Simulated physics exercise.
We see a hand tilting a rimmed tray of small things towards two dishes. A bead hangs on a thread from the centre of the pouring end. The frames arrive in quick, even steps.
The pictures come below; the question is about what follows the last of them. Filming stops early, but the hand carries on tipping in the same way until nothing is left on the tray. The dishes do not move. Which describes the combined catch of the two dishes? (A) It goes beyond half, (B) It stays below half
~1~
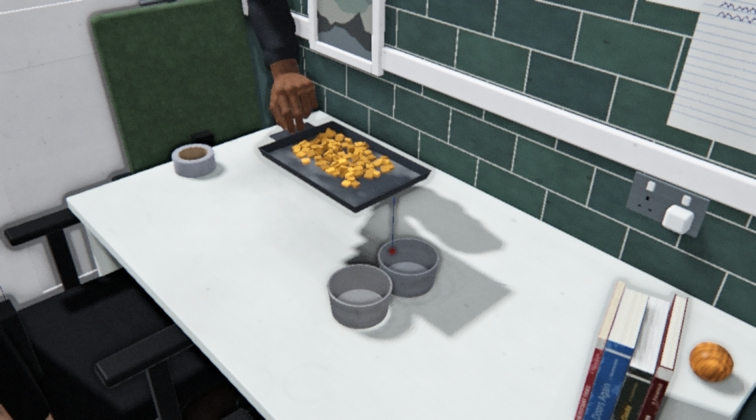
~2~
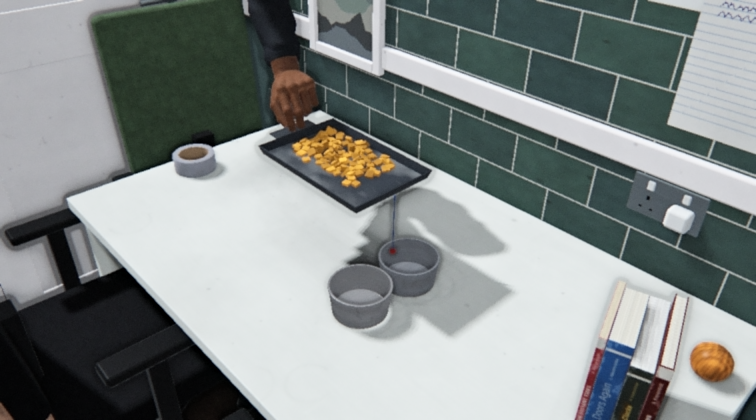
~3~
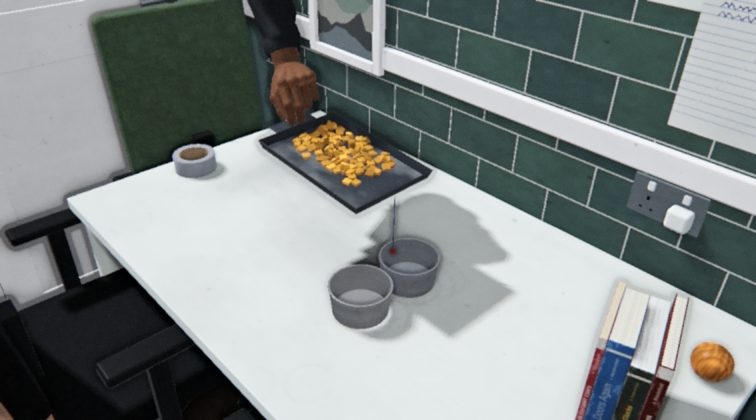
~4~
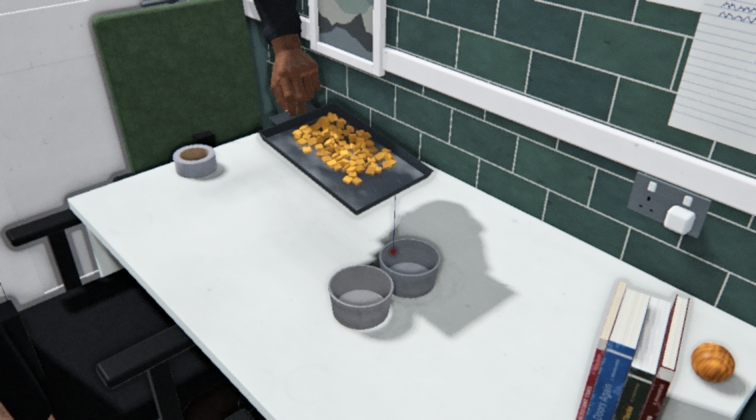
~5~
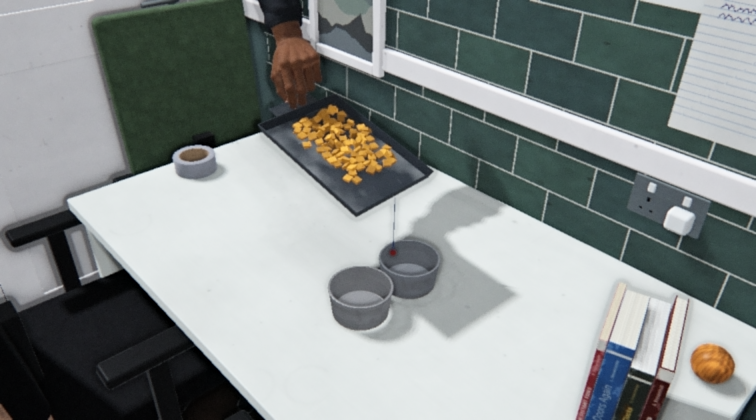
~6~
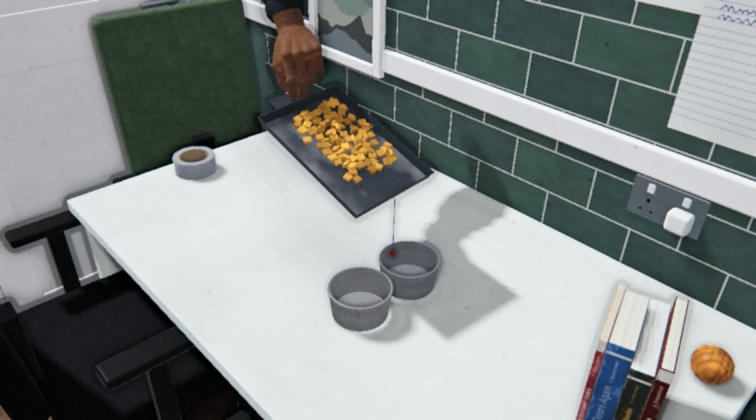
A, it goes beyond half.
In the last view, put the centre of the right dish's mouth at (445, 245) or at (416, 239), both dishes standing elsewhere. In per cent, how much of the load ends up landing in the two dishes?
First position: Some 50 %; second position: Some 20 %.
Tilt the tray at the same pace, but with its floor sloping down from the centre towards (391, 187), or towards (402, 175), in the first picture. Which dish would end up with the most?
The first try: The right-hand dish. The second: Right.
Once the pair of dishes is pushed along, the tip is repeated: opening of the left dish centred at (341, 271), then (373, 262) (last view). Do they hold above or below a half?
The first place gets a lesser share, the second a lesser share.
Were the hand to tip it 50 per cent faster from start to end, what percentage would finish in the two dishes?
Result: About 40 per cent.
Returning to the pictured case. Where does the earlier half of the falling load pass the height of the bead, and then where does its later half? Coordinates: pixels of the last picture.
Near (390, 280) to start, and near (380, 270) afterwards.
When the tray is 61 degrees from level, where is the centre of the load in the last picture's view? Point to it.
(381, 197).
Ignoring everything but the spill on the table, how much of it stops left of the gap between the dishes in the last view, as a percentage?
Estimate: About 10 percent.
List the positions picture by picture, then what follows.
The first frame shows corners of the pouring end at (355, 205) and (427, 170), level; middle of the load at (346, 157), small crackers; left dish at (381, 311); right dish at (429, 280); bead on its thread at (392, 251).
The second frame shows corners of the pouring end at (356, 205) and (428, 170), level; middle of the load at (347, 156).
The third frame shows corners of the pouring end at (356, 206) and (428, 170), tipped barely, lowest at the left corner; middle of the load at (347, 152).
The fourth frame shows corners of the pouring end at (357, 208) and (429, 170), tipped a little, lowest at the left corner; middle of the load at (348, 148).
The fifth frame shows corners of the pouring end at (357, 210) and (430, 170), tipped a little, lowest at the left corner; middle of the load at (348, 143).
The sixth frame shows corners of the pouring end at (357, 212) and (430, 171), tipped clearly, lowest at the left corner; middle of the load at (349, 139); left dish at (382, 313); right dish at (430, 282).
Soon after the last picture, tray tipped steeply; most on the tray; a small part in the air.
A little later, tray tipped right over; a small part on the tray; about a third in the left dish; a small part in the right dish; about a quarter outside both; a small part in the air.
Later still, tray tipped past a quarter turn; about half in the left dish; about a quarter in the right dish; about a third outside both.
At rest, tray tipped past a quarter turn; about half in the left dish; about a quarter in the right dish; about a third outside both.
